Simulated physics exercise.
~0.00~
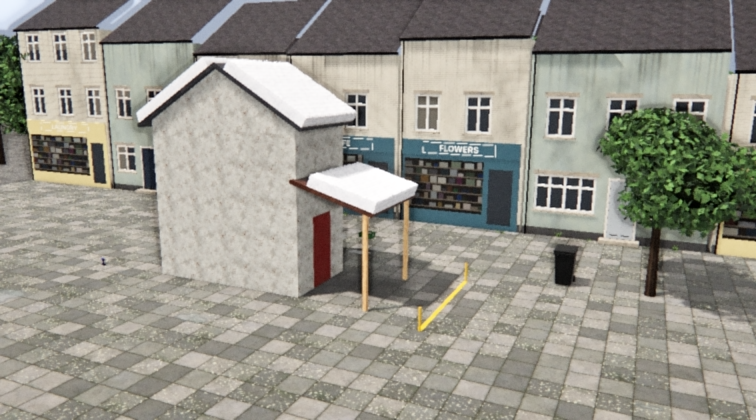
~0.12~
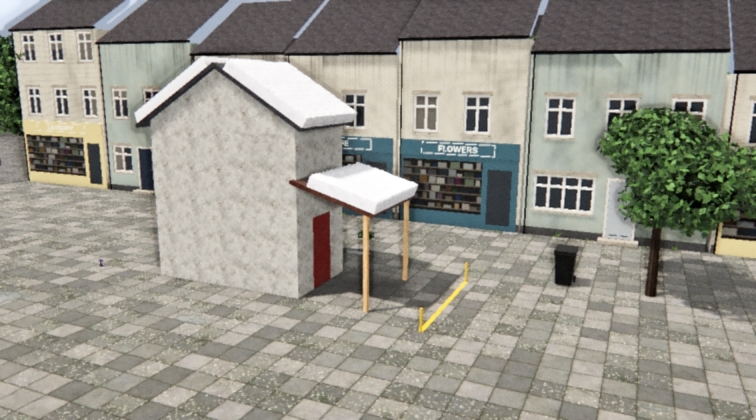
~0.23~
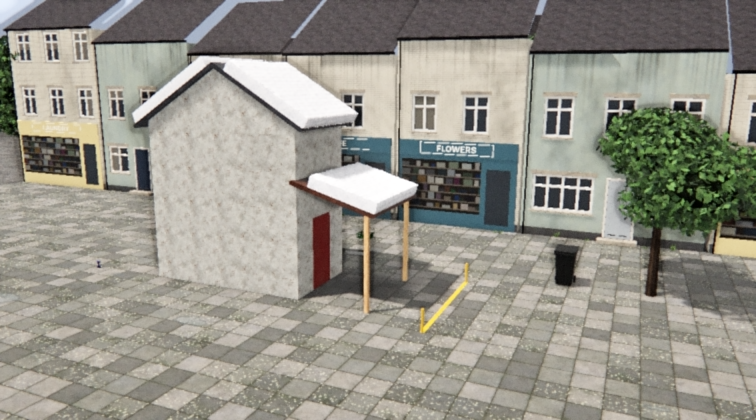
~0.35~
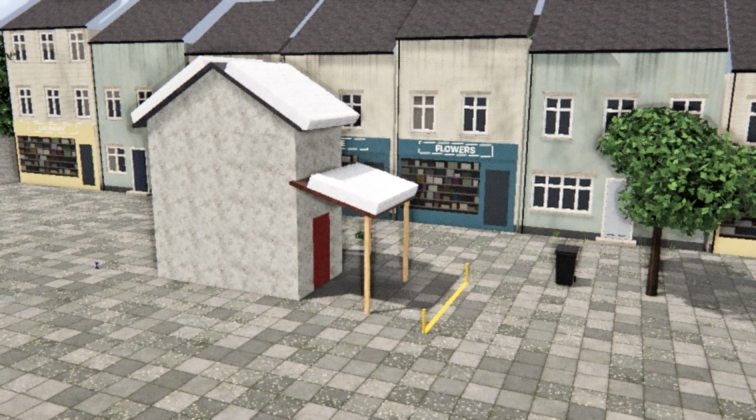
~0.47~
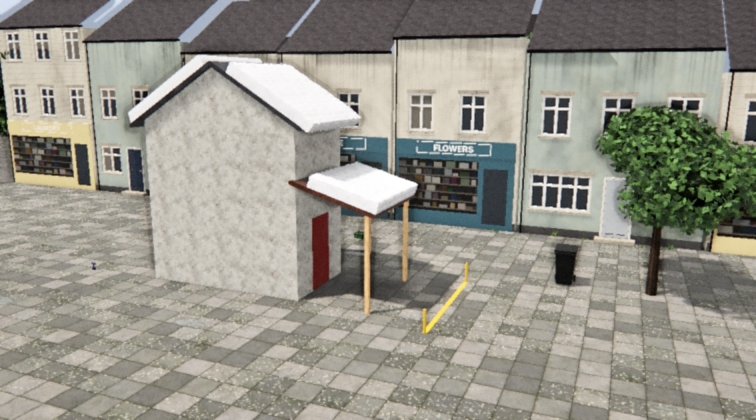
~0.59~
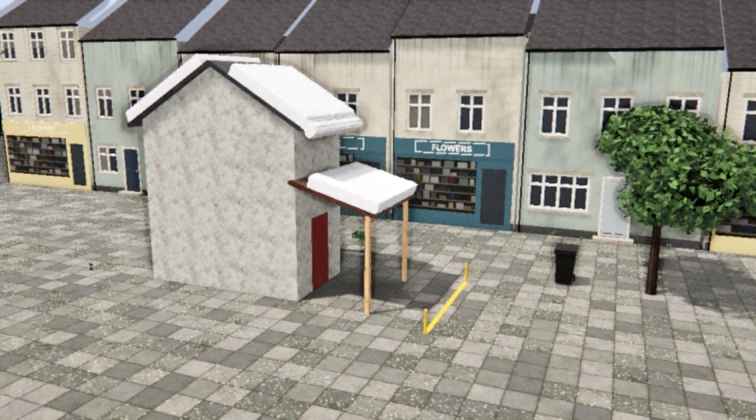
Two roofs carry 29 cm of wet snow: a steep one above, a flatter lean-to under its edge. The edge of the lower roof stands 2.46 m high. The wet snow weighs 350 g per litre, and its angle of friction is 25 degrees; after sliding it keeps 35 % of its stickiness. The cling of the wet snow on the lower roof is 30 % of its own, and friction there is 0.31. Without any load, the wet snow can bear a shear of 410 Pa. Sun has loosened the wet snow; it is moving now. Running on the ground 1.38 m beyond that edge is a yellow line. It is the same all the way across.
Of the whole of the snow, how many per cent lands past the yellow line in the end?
I would say roughly 51 % of it ends past the line.
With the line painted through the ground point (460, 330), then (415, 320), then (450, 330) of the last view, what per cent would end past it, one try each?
In order, some 35, 60 and 45 percent would end past it.
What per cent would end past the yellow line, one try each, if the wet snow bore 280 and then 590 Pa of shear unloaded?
50 %, then 50 %.
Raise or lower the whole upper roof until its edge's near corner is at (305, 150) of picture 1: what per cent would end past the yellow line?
Share past the line: About 45 %.
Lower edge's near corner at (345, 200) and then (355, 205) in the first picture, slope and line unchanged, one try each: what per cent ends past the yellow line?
Try 1: Near 40 %; try 2: Near 45 %.
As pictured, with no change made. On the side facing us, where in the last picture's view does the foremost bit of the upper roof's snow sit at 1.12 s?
Near (349, 188), I'd say.
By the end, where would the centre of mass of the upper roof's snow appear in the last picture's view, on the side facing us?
(451, 293), roughly.
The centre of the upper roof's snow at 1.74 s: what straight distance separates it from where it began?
It has shifted some 2.8 m.
After 1.12 s, none is below the lower edge and 0 % is past the line.
After 1.74 s, 6 % is below the lower edge and 0 % is past the line.
After 2.37 s, 54 % is below the lower edge and 16 % is past the line.
After 3.00 s, 72 % is below the lower edge and 51 % is past the line.
After 3.80 s, at the end, 72 % is below the lower edge and 51 % is past the line.
